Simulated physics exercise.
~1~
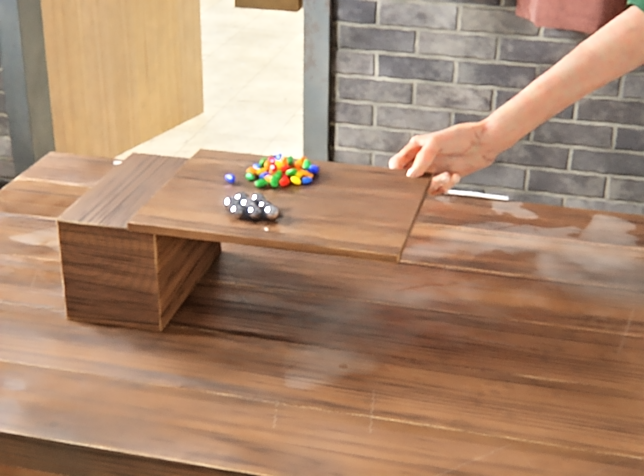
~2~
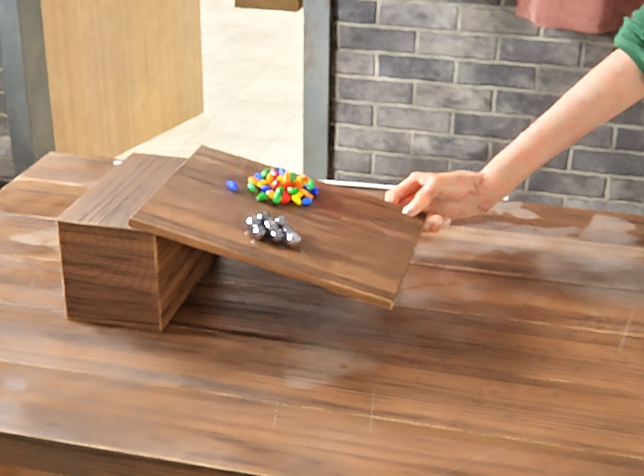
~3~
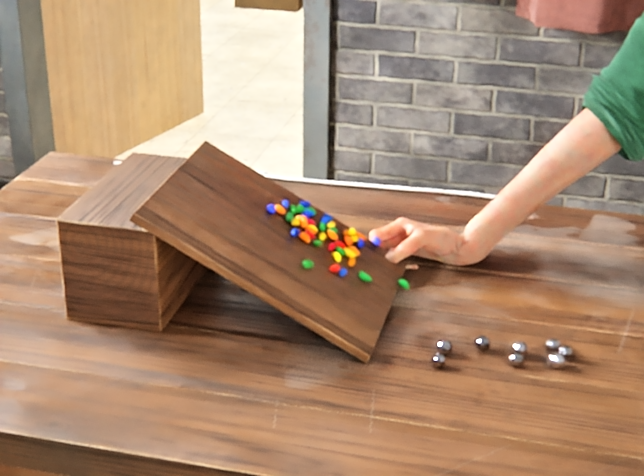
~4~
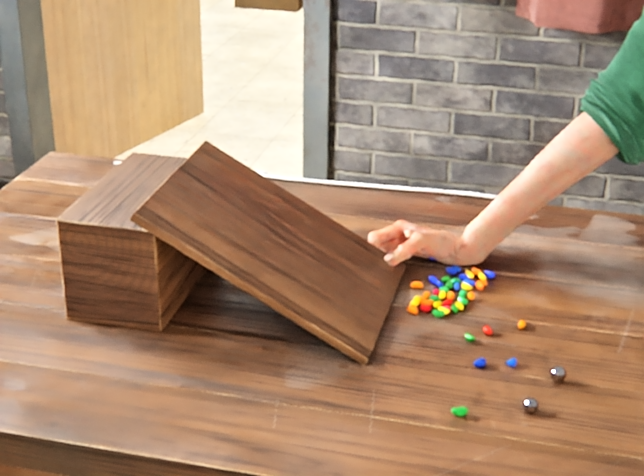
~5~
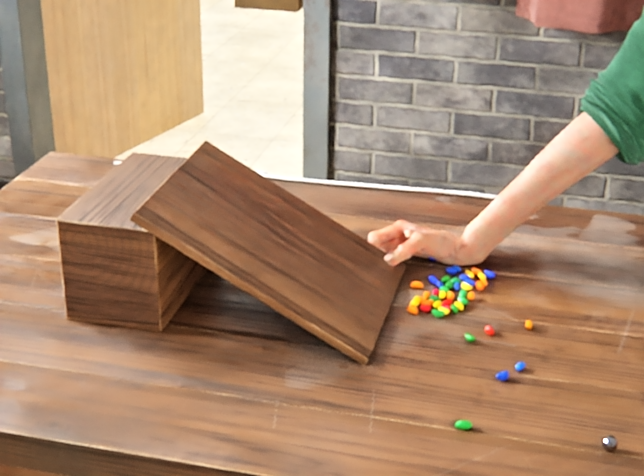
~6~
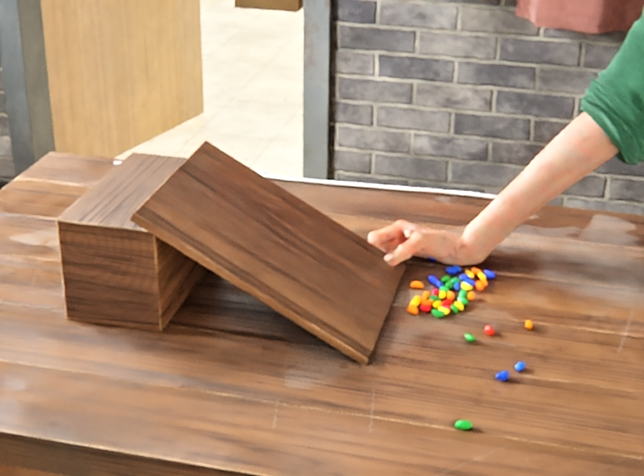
At the start, a hand holds up the right end of a wooden board whose left end rests on a wooden block, with shiny metallic balls lying in front of a pile of colourful, candy-like pieces. The hand lowers its end and the board tilts, while both groups stay on it. As the slope steepens to the tabletop, the balls roll off to the right and the colourful pieces slide down behind them. The pieces mostly bunch up near the hand, with a few scattered farther out. The last balls roll away out of view, leaving only the colourful pieces beside the ramp.
